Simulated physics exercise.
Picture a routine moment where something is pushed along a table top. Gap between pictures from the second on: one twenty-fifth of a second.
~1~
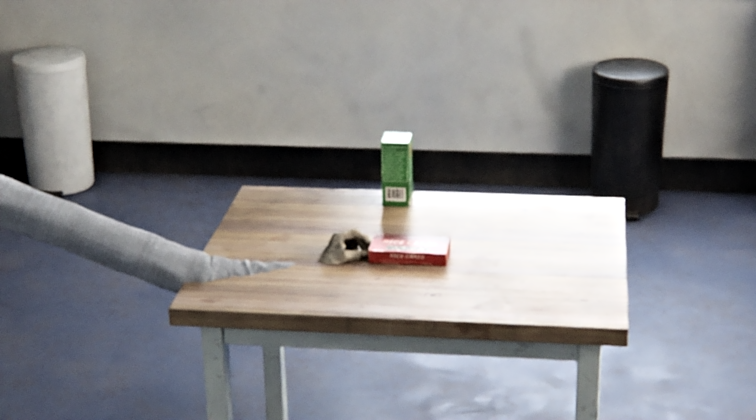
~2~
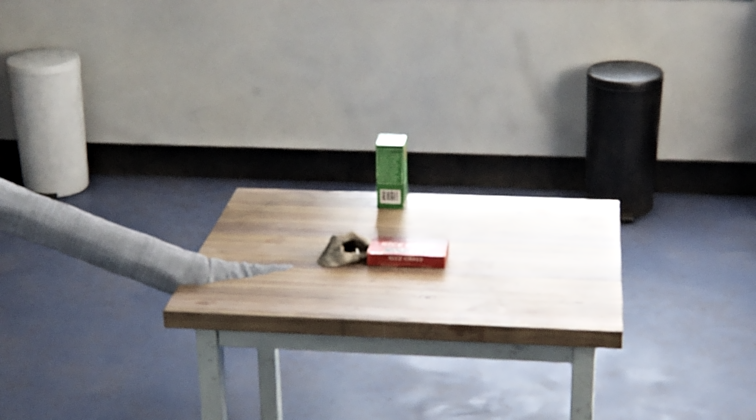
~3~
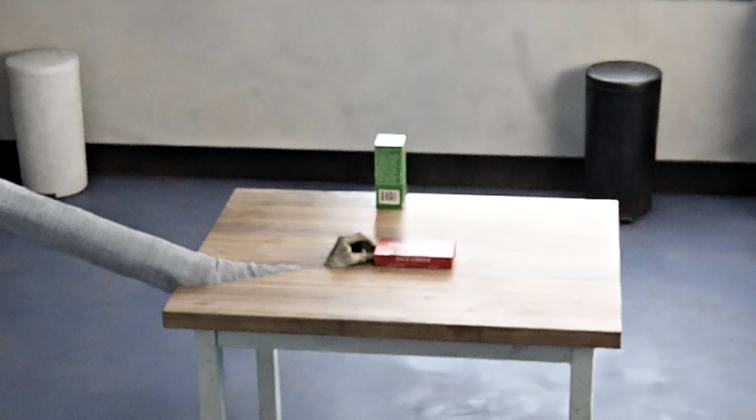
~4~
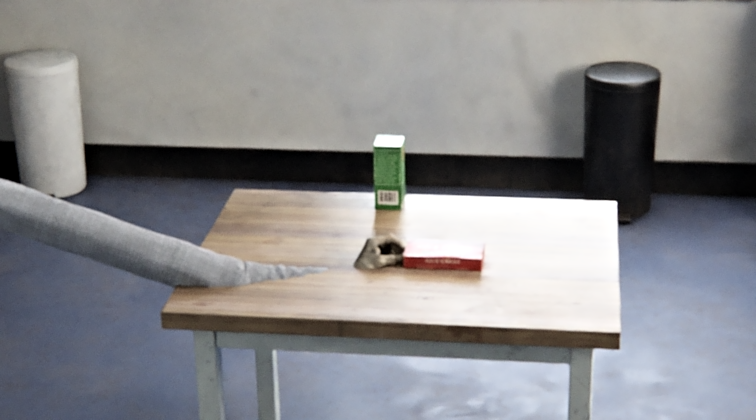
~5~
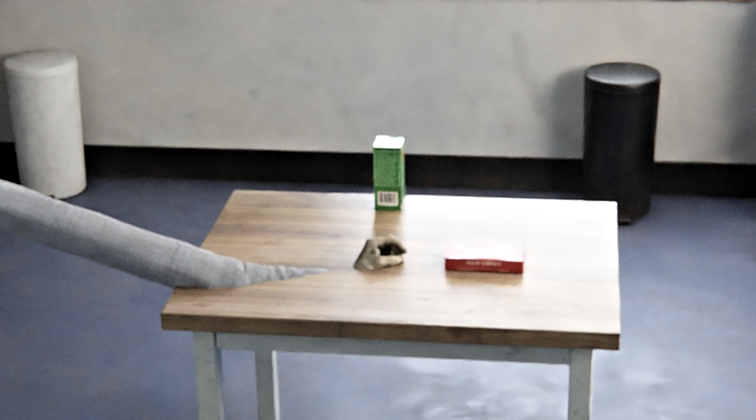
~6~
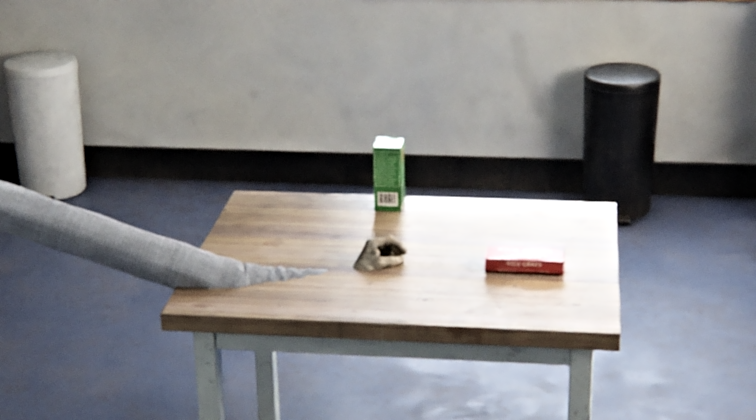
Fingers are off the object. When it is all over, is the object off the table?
Goes off.
Then, 0.10 s on from there, red packet now off the table.
Then, 0.30 s on from there, things are still on the move.
Then, 0.40 s on from there, as before.
In the end, off the table, red packet.
